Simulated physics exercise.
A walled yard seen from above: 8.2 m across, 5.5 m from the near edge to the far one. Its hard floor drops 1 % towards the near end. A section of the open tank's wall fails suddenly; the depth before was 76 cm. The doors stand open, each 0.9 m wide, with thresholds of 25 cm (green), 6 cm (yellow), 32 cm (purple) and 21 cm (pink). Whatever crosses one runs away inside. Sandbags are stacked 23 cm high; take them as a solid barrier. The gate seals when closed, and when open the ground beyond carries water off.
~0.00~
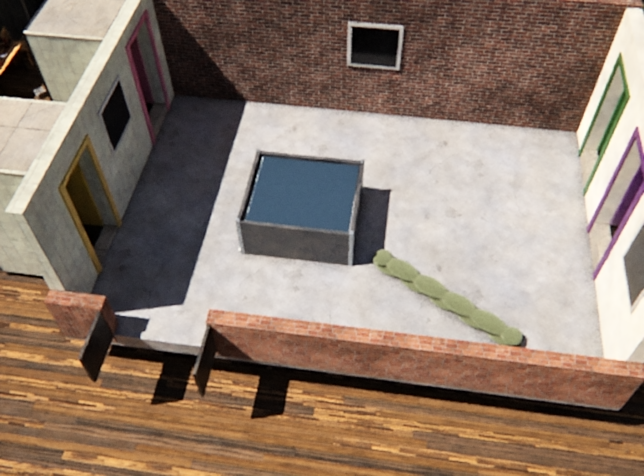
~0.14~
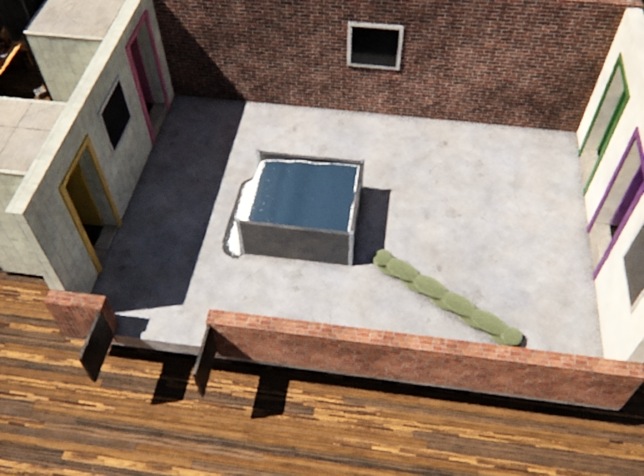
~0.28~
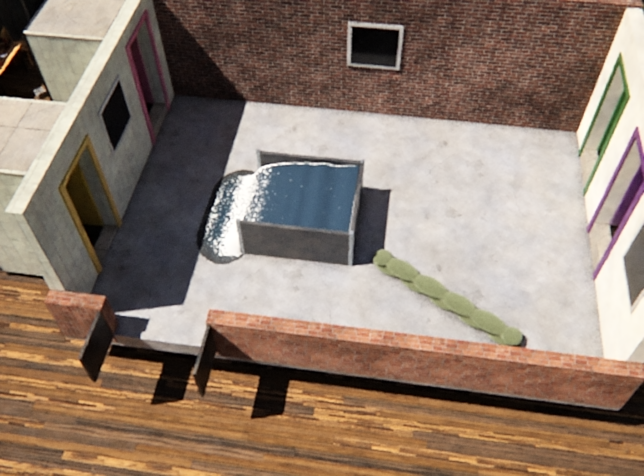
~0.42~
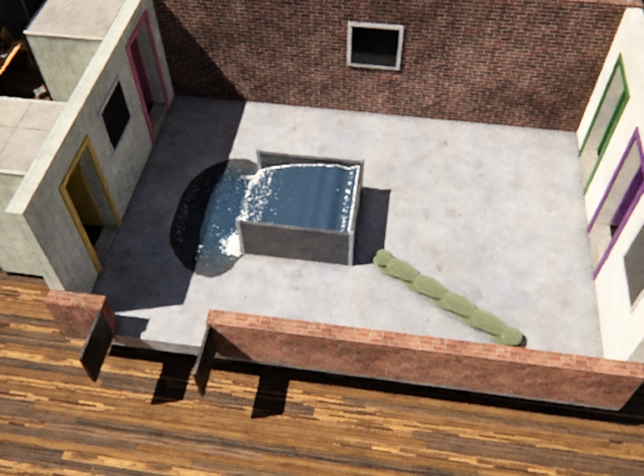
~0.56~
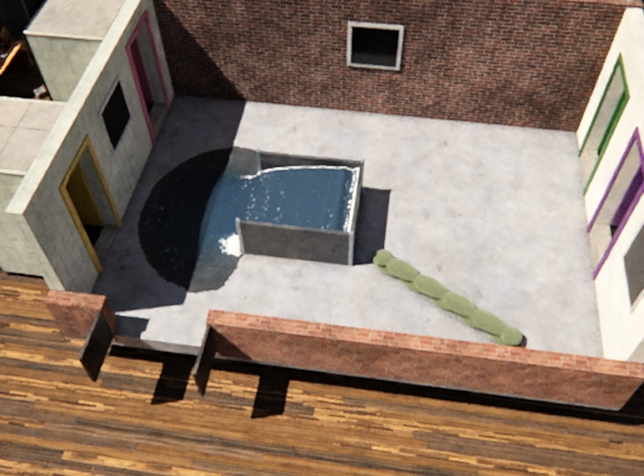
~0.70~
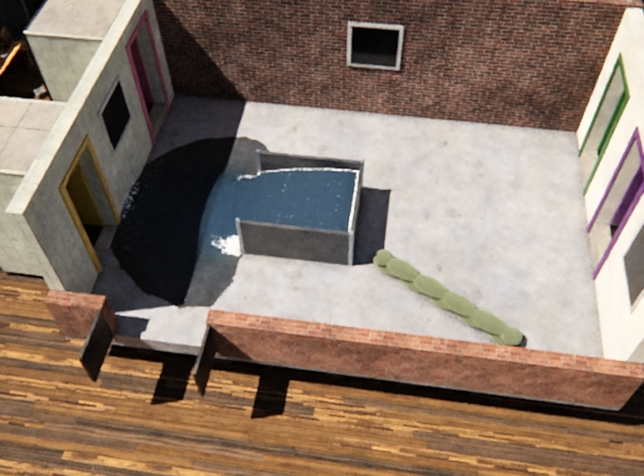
Water pours from the open tank's left side and spreads across the walled yard's grey floor.
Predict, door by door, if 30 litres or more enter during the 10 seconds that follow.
Door by door: At the green door it stays under the limit; at the yellow door it passes the limit; at the purple door it keeps below the limit; at the pink door it stays under the limit.
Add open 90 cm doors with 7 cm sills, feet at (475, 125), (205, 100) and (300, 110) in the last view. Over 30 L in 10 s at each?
In that order: Below, past it, not over.
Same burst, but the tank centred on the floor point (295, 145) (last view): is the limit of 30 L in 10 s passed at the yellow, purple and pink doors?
Against that limit: Yellow not over, purple under, pink above.
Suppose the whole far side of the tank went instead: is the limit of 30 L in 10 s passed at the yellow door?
Against that limit: Yellow below.
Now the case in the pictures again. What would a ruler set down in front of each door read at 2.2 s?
Depths in cm: Green 0, yellow 24, purple 0, pink 18.
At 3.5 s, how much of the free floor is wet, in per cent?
Some 40 per cent of it.
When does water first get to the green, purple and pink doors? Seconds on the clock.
Arrival: Green 6.0 s, purple 7.0 s, pink 1.1 s.
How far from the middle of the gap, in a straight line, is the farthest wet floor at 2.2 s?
Some 3.8 m out.
After 1.4 s water covers 25 % of the floor and is deepest (42 cm) near (128, 207); green door not reached, yellow door 25 cm at the sill, 60 L in, purple door not reached, pink door 16 cm at the sill, 0 L in.
After 2.2 s water covers 25 % of the floor and is deepest (46 cm) near (81, 317); green door not reached, yellow door 24 cm at the sill, 174 L in, purple door not reached, pink door 18 cm at the sill, 0 L in.
After 3.5 s water covers 40 % of the floor and is deepest (26 cm) near (81, 317); green door not reached, yellow door 15 cm at the sill, 260 L in, purple door not reached, pink door 16 cm at the sill, 1 L in.
After 6.0 s water covers 80 % of the floor and is deepest (10 cm) near (81, 317); green door not reached, yellow door 9 cm at the sill, 310 L in, purple door not reached, pink door 8 cm at the sill, 2 L in.
After 10.0 s water covers 90 % of the floor and is deepest (10 cm) near (586, 381); green door 5 cm at the sill, 0 L in, yellow door 4 cm at the sill, 317 L in, purple door 5 cm at the sill, 0 L in, pink door 3 cm at the sill, 2 L in.
